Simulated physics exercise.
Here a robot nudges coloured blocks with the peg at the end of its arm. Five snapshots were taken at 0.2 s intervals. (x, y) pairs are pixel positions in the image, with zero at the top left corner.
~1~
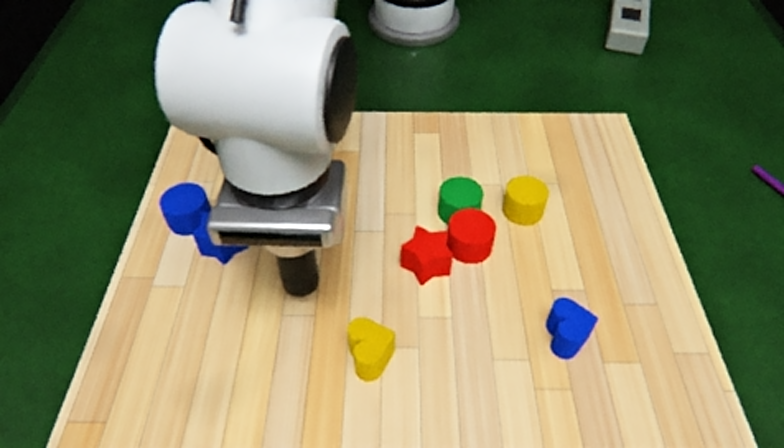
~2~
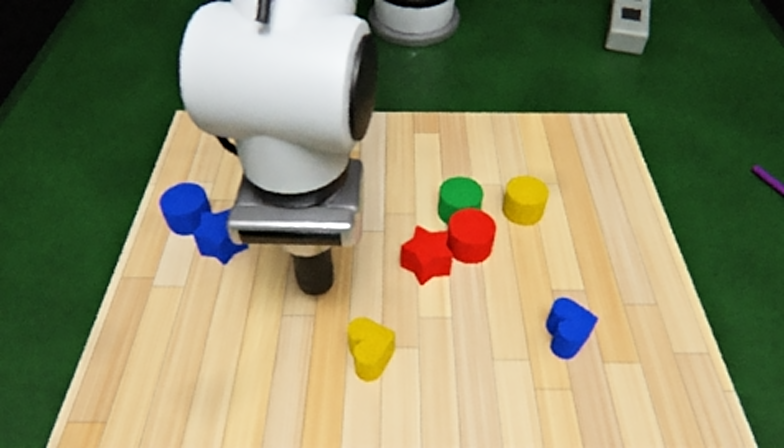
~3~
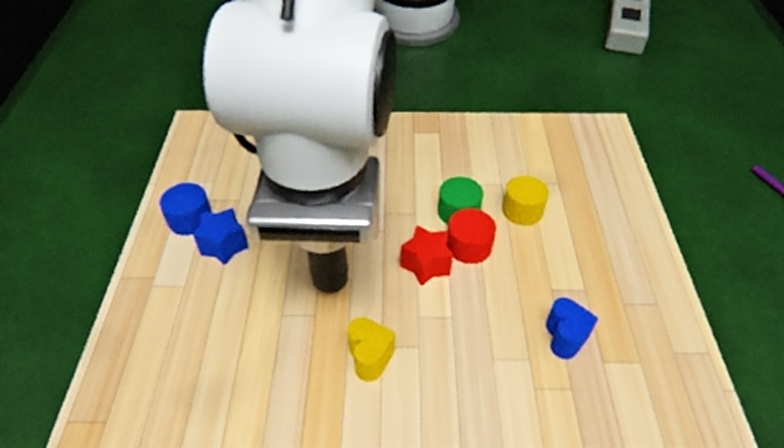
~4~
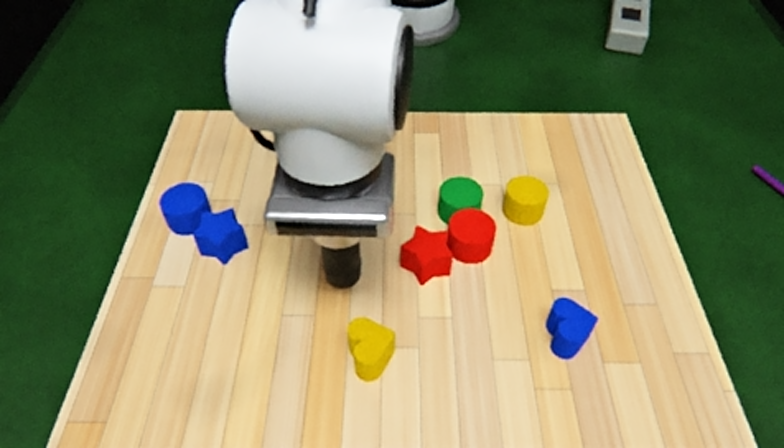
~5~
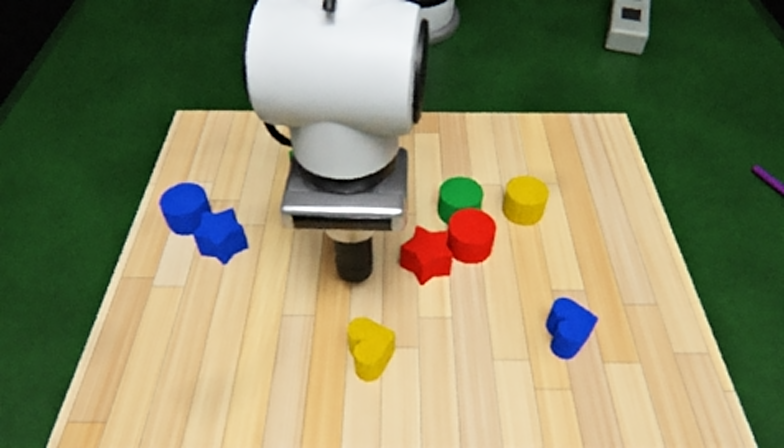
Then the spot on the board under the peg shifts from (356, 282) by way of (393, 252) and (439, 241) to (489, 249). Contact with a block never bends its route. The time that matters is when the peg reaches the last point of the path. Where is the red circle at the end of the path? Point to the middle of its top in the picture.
It comes to (536, 233).
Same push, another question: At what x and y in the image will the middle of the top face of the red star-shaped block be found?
About (459, 251).
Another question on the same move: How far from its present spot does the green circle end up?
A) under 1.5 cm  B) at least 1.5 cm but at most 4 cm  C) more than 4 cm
That would be A.
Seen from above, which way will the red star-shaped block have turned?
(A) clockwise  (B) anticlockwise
My answer is option A.
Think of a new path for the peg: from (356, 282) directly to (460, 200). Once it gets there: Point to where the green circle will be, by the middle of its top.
The answer is (498, 172).
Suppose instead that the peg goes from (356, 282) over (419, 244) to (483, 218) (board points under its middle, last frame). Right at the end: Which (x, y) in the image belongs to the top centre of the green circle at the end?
The middle of its top is at (484, 170).
What follows on the original path. One third of the way, peg at (394, 239); nothing pushed yet.
Two thirds of the way, peg at (442, 229); red star-shaped block at (450, 248), turned 50° clockwise; red circle at (484, 226).
At the end, peg at (492, 237); red star-shaped block at (459, 251), turned 85° clockwise; green circle not moved; red circle at (536, 233).
